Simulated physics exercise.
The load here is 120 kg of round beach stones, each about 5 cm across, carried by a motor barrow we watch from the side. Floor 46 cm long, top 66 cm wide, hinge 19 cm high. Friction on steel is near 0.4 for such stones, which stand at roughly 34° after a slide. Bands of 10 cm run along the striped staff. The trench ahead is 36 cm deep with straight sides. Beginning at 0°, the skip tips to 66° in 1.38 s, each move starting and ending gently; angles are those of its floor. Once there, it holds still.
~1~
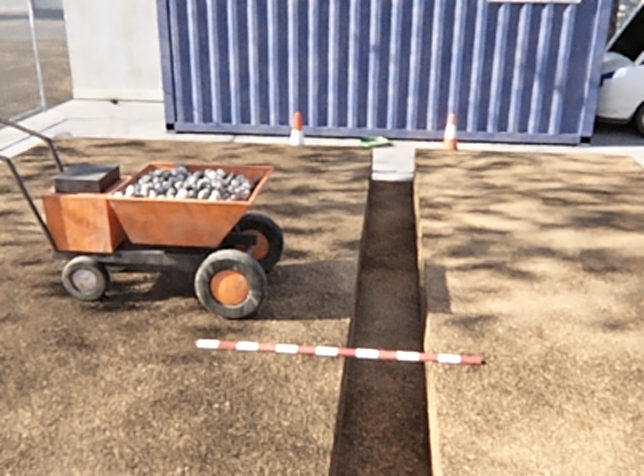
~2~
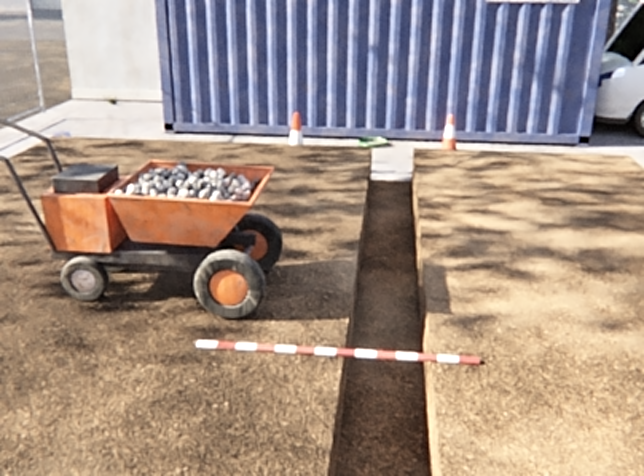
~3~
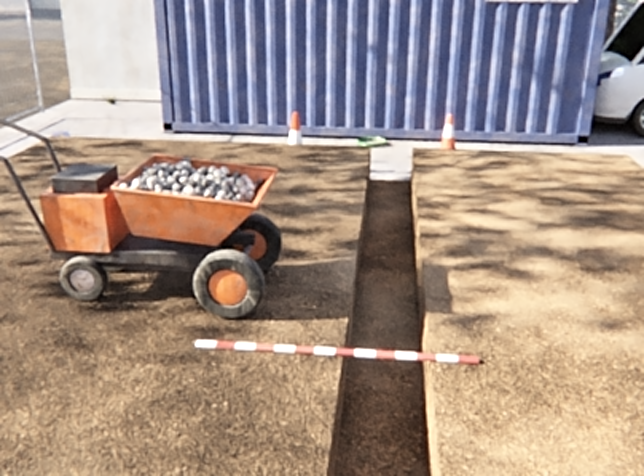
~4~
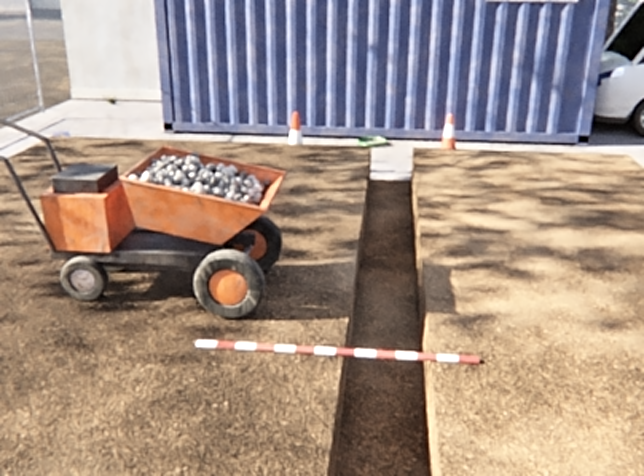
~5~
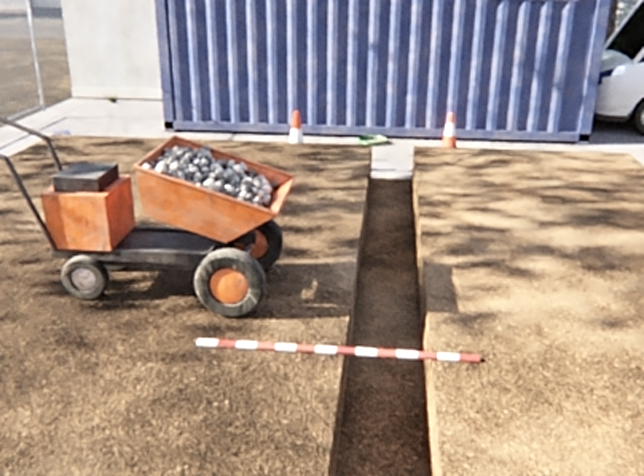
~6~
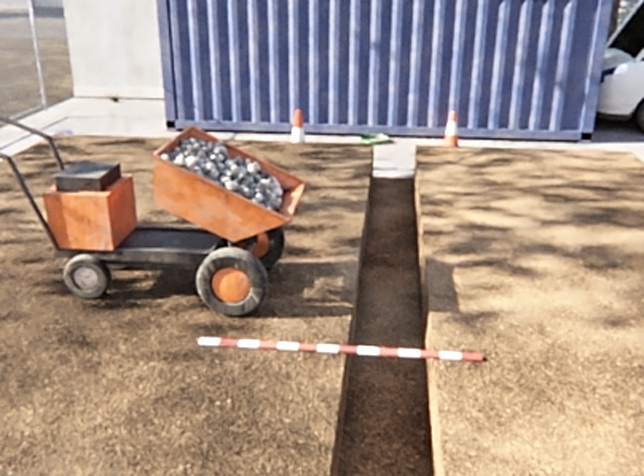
The video shows an orange motor barrow loaded with round grey stones standing left of a straight trench crossed by a red-and-white striped staff, as its skip gradually tilts toward the right, its rear end rising off the frame.
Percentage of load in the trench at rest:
95 %.
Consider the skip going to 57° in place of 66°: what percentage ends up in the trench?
Some 70 in a hundred, I'd say.
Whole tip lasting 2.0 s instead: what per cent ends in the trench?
Something close to 95 per cent.
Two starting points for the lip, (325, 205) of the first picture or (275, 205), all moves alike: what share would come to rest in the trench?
Result: Close to 55 then close to 100 per cent.
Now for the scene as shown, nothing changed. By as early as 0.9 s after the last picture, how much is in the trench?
About 40 per cent by then.
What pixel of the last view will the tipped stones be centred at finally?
The tipped stones centre close to (388, 341).
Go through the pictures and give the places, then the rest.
The first picture shows lip at (251, 204), floor tilted 0°, highest stones at (171, 175).
In the second picture, the skip is at 1°, its lip at (252, 205); the top of the load is at (166, 173).
The third picture shows lip at (257, 206), floor tilted 5°, highest stones at (170, 168).
In the fourth picture, the skip is at 10°, its lip at (266, 210); the top of the load is at (171, 163).
The fifth picture shows lip at (277, 214), floor tilted 17°, highest stones at (176, 154).
In the sixth picture, the skip is at 25°, its lip at (289, 221); the top of the load is at (192, 146).
Then, 0.4 s after the last picture the floor is at 55°, 99 % in the skip, 1 % short of the trench; the foremost stones are at (328, 240).
Then, 0.9 s after the last picture the floor is at 66°, 52 % in the skip, 9 % short of the trench, 39 % in the trench; the foremost stones are at (420, 355).
Then, 1.2 s after the last picture the floor is at 66°, 23 % in the skip, 9 % short of the trench, 69 % in the trench; the foremost stones are at (422, 345).
Then, 3.2 s after the last picture the floor is at 66°, 0 % in the skip, 5 % short of the trench, 95 % in the trench; the foremost stones are at (421, 335).
